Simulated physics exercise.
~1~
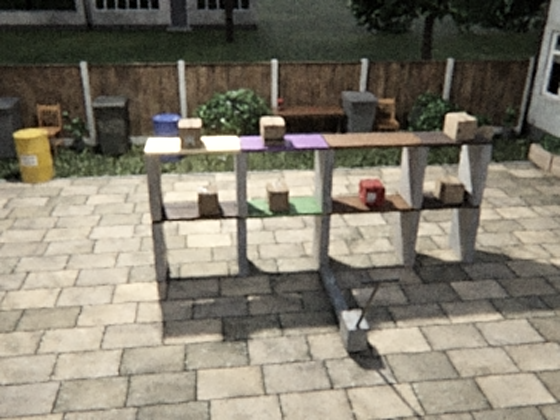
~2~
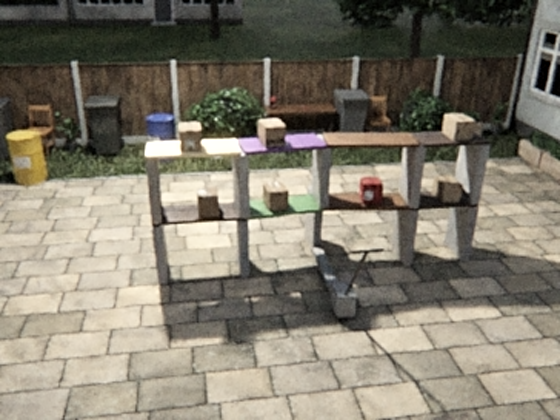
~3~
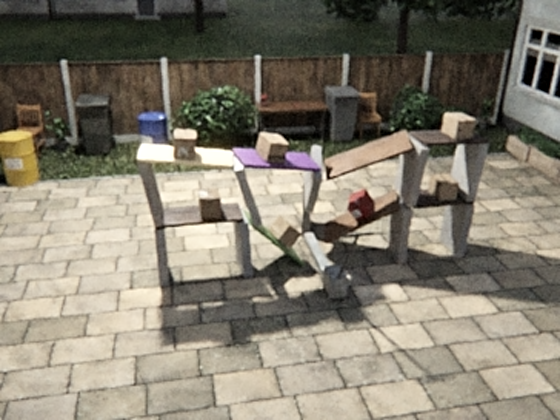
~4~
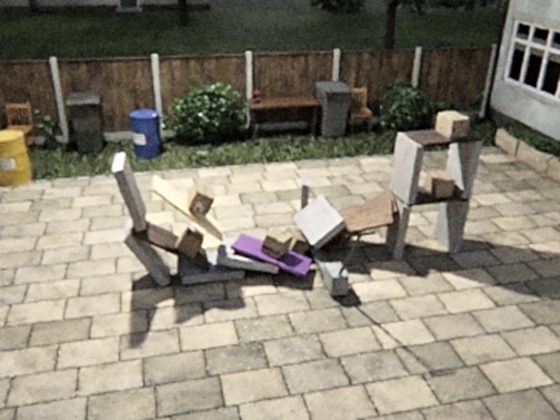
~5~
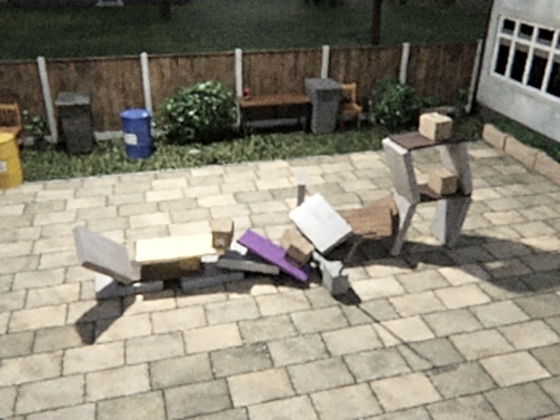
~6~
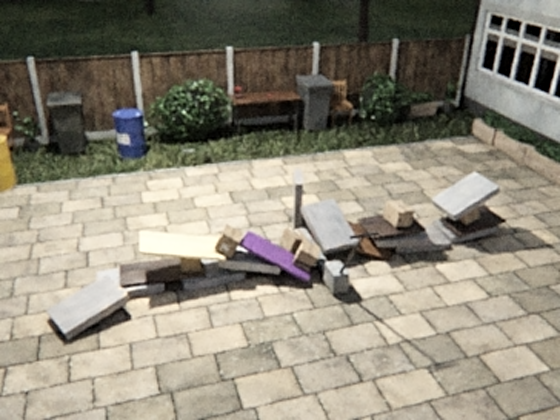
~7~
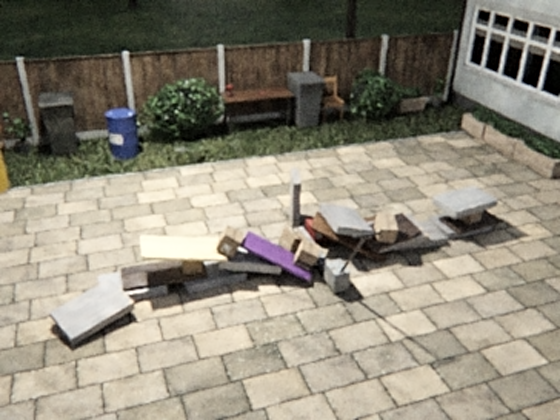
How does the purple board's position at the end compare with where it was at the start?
At the start the purple board lies flat on the top tier of the standing structure. At the end it lies tilted, low down among the fallen pieces on the paving.
